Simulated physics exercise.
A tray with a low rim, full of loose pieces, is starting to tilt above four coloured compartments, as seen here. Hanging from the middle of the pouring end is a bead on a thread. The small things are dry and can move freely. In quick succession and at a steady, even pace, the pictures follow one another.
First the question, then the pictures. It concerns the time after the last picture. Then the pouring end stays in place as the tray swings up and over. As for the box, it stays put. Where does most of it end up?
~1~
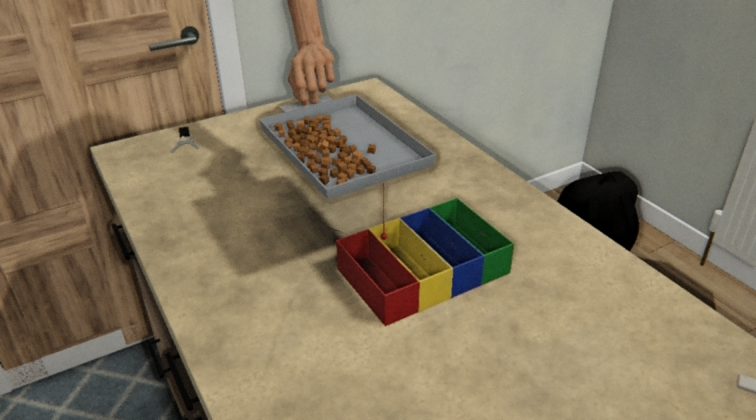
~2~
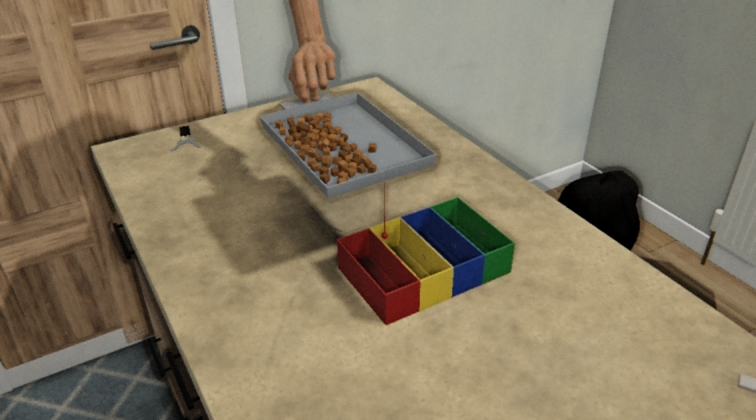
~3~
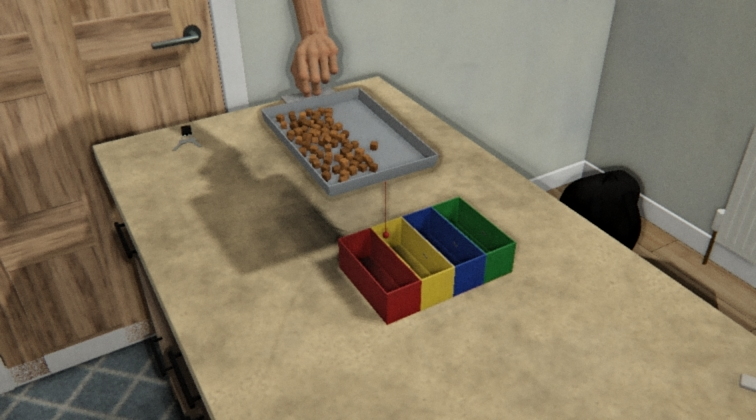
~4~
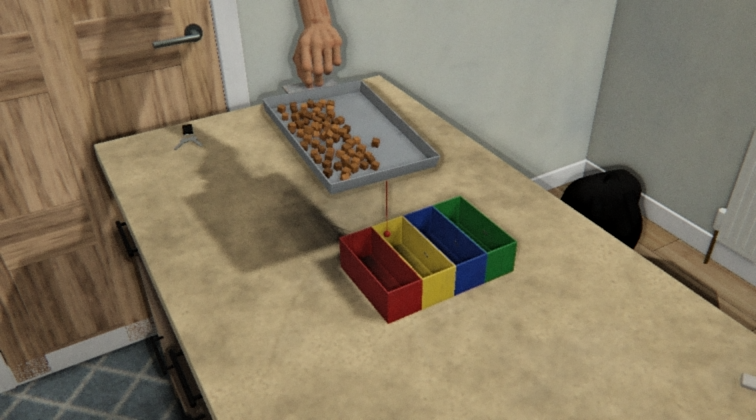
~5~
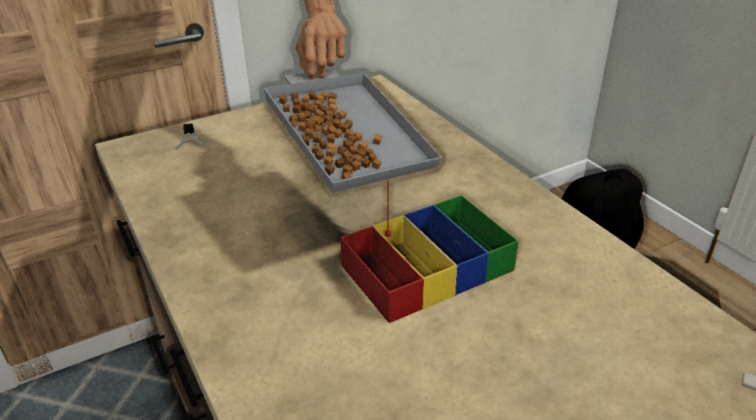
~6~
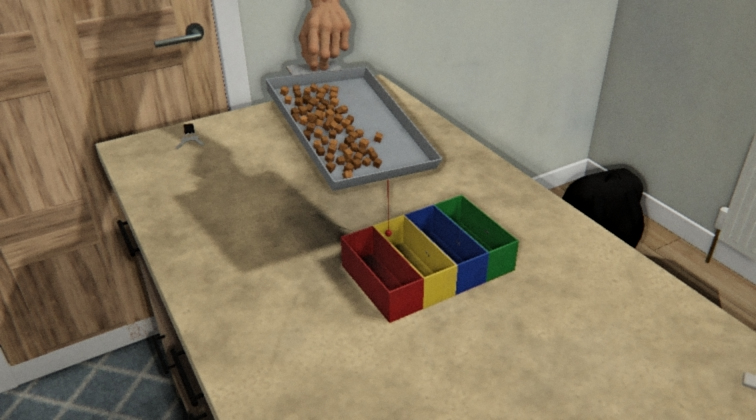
Most ends up in the blue cell.
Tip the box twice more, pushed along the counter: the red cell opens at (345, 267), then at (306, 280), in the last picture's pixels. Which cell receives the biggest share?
Try one: The cell in green; try two: The green one.
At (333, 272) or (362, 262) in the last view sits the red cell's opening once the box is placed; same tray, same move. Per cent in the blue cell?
Around 20 and around 50 per cent, in that order.
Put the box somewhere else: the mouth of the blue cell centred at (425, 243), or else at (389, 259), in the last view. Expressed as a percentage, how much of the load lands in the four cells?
First placement near 100 percent, second near 50 percent.
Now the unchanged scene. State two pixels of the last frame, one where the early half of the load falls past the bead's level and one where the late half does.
Half one: (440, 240), half two: (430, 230).
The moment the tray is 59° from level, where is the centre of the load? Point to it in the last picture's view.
The load is centred around (400, 149).
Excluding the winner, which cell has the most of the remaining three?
Rank 2: That yellow cell.
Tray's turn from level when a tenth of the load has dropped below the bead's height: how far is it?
Roughly 105 degrees.
Just after the last frame, tray tipped steeply; every one on the tray.
A moment on, tray tipped right over; almost all on the tray; about a tenth in the blue cell; just a few in the yellow cell.
Further on, tray tipped past a quarter turn; roughly half in the blue cell; roughly a third in the yellow cell; about a tenth in the red cell; about a tenth in the green cell; just a few falling or outside the box.
When it is over, tray tipped past a quarter turn; roughly half in the blue cell; roughly a third in the yellow cell; about a tenth in the red cell; about a tenth in the green cell; just a few outside the box.
